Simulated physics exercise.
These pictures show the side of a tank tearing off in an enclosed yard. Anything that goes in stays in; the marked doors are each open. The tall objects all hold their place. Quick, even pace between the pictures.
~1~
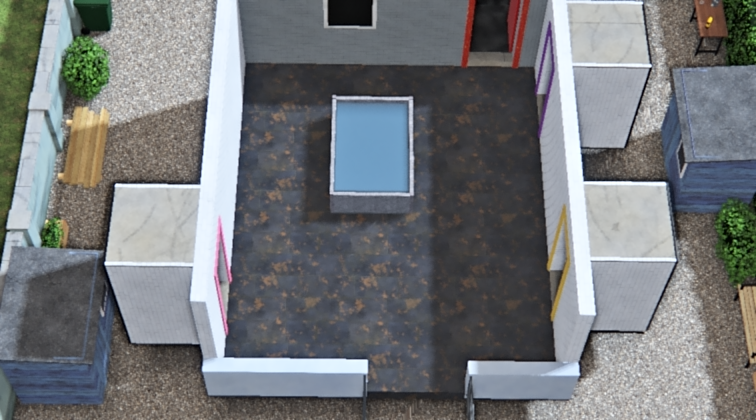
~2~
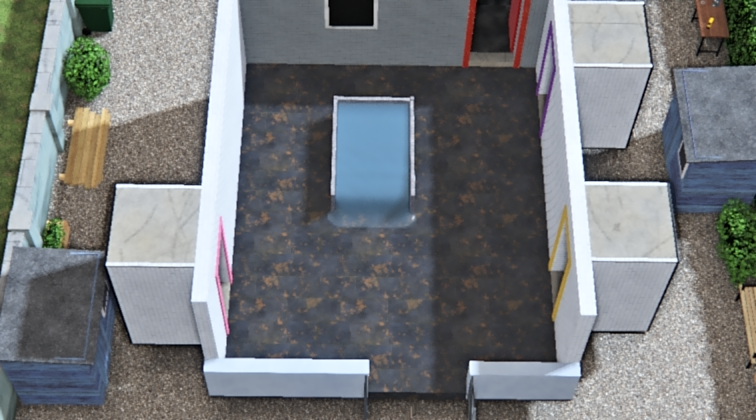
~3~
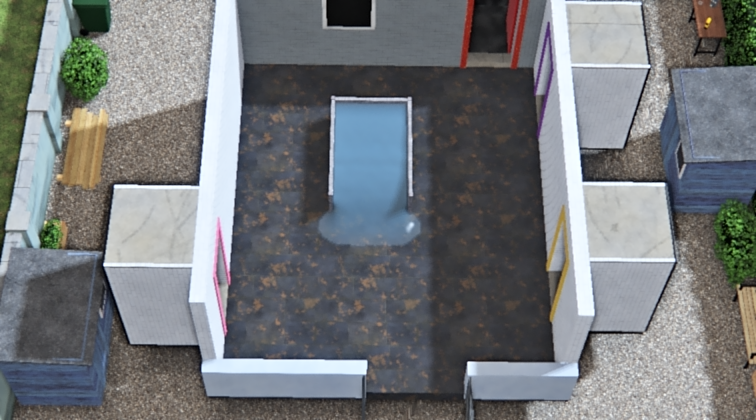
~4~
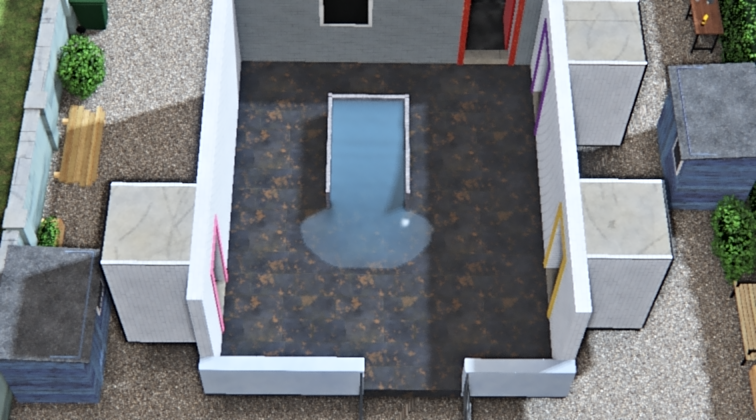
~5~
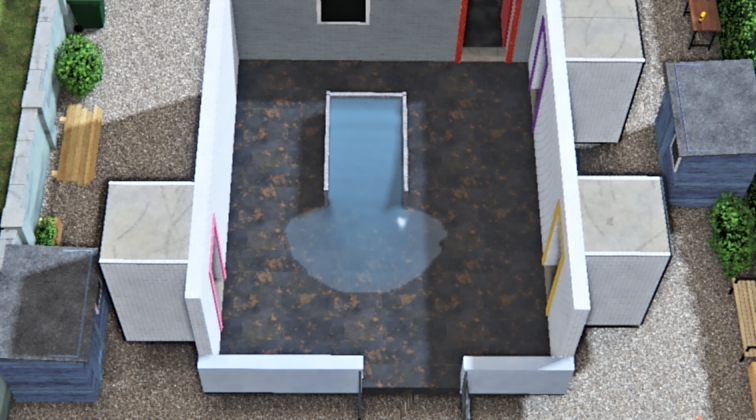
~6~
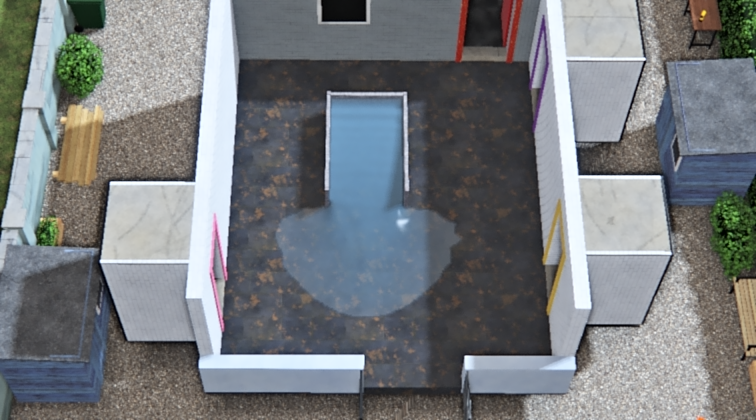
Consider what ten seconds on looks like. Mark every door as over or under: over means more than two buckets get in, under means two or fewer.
Purple door - under; pink door - under; red door - under; yellow door - under.
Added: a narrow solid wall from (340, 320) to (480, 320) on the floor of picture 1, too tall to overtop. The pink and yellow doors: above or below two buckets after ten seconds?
Pink door exceeds the limit; yellow door exceeds the limit.
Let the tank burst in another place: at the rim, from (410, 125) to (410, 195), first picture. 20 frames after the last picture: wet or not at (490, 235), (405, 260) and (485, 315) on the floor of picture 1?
Following the listed order, the three come out reached by the spill, not reached and reached by the spill.
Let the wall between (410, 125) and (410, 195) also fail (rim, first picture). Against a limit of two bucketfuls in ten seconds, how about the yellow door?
In that case, yellow overshoots.
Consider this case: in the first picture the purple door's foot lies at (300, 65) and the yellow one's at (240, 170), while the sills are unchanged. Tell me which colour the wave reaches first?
Answer: The pink-painted one.
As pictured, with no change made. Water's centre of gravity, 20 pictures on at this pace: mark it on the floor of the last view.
I'd put my finger on (355, 284).
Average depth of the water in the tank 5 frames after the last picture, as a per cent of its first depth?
Some 56 per cent.
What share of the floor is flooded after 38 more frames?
About 60 in a hundred.
A moment on, water covers 30 % of the floor; the purple door not reached, the pink door not reached, the red door not reached, the yellow door not reached.
Next, water covers 40 % of the floor; the purple door not reached, the pink door wet at the sill, nothing in, the red door not reached, the yellow door not reached.
Then, water covers 40 % of the floor; the purple door not reached, the pink door wet at the sill, nothing in, the red door not reached, the yellow door wet at the sill, nothing in.
Later, water covers 60 % of the floor; the purple door not reached, the pink door under two buckets in, the red door not reached, the yellow door under two buckets in.
In the end, water covers 75 % of the floor; the purple door not reached, the pink door under two buckets in, the red door not reached, the yellow door under two buckets in.
